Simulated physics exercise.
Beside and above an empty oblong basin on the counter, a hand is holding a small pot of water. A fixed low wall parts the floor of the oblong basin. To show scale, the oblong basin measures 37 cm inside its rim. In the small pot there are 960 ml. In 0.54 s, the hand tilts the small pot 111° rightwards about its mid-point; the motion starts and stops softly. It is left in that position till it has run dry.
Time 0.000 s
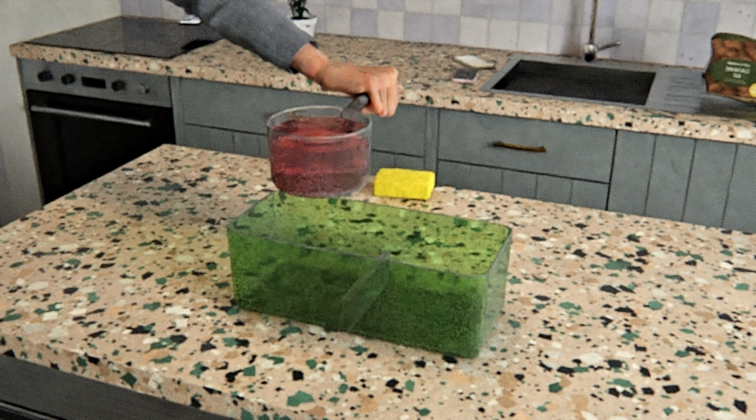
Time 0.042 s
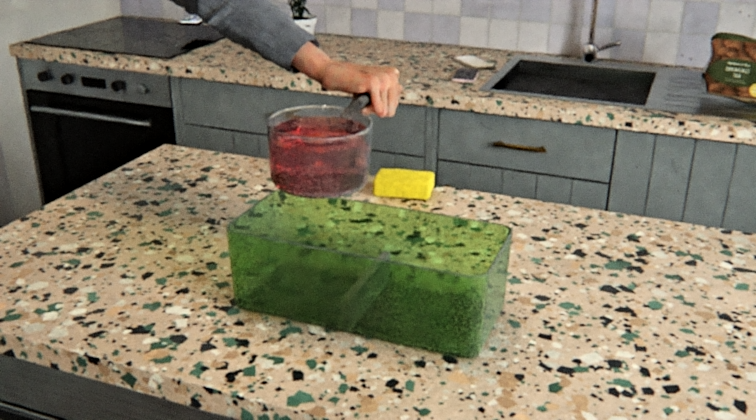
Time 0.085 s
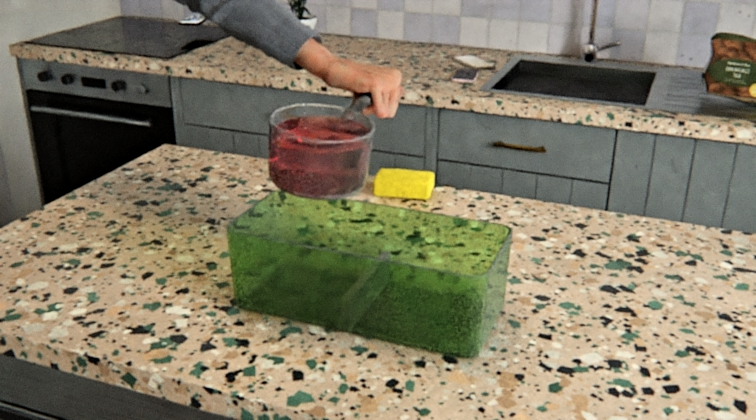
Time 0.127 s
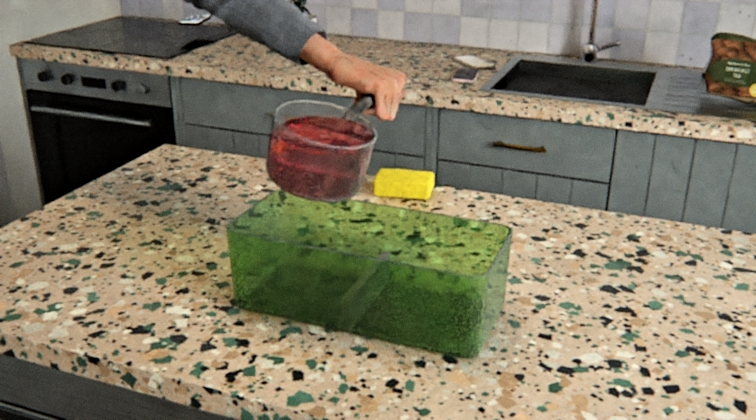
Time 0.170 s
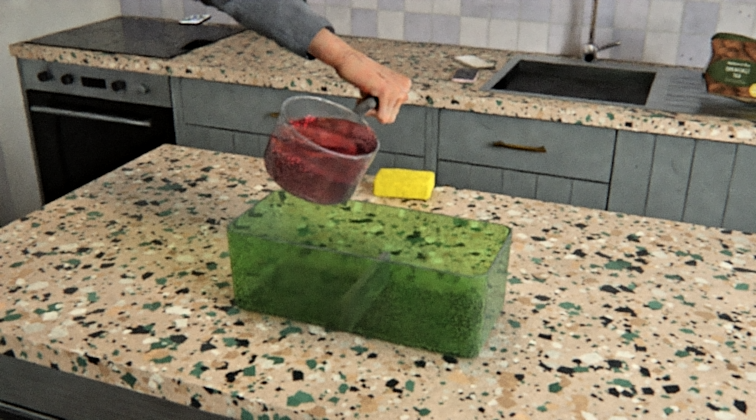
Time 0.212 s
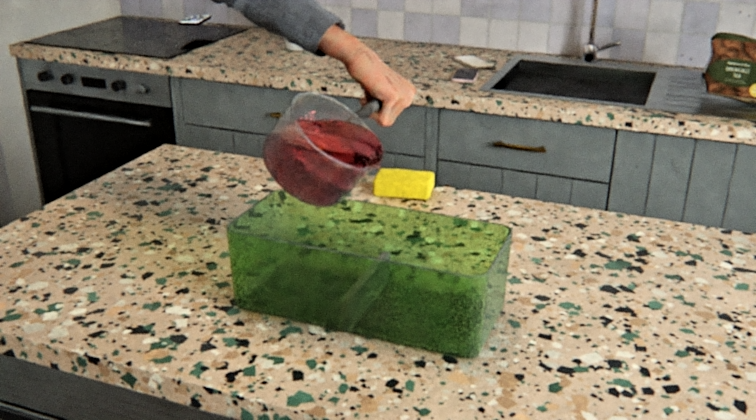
A hand holding a small see-through pot of reddish liquid above a green oblong basin, slowly at first tilting it rightwards.
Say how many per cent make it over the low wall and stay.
About 88 per cent makes it over and stays.
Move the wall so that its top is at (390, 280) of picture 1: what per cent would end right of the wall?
In that case, some 55 percent.
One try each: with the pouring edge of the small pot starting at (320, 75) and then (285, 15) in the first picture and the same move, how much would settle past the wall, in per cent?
In order, 45 and 15 per cent.
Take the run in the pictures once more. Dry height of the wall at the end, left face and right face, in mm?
Noted: Left near 46 mm, right near 18 mm.
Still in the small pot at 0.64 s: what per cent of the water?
Near 4 percent, more or less.
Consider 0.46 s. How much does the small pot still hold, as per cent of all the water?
Close to 28 in a hundred.
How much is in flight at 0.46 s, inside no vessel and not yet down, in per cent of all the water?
Near 26 per cent at that moment.
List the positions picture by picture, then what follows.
In the first frame, tilt 0°; pouring edge (367, 129); surface from (278, 124) to (367, 136); the oblong basin's rim runs from (252, 209) to (500, 253); the wall's top is at (368, 275).
In the second frame, tilt 2°; pouring edge (367, 131); surface from (278, 124) to (367, 136).
In the third frame, tilt 7°; pouring edge (370, 135); surface from (280, 123) to (369, 138).
In the fourth frame, tilt 14°; pouring edge (372, 143); surface from (281, 123) to (372, 141).
In the fifth frame, tilt 25°; pouring edge (374, 154); surface from (280, 128) to (374, 146); 1 per cent is over the edge.
In the sixth frame, tilt 37°; pouring edge (373, 165); surface from (277, 127) to (374, 158); 5 per cent is over the edge.
By 0.46 s the tilt is 105° and 27 per cent is still to pour, 0 is left of the wall and 46 right of it.
By 0.64 s the tilt is 111° and 4 per cent is still to pour, 9 is left of the wall and 82 right of it.
By 0.83 s the tilt is 111° and 0 per cent is still to pour, 11 is left of the wall and 87 right of it.
By 1.04 s the tilt is 111° and 0 per cent is still to pour, 11 is left of the wall and 88 right of it.
At rest 11 per cent lies left of the wall, 88 right of it and 1 outside.
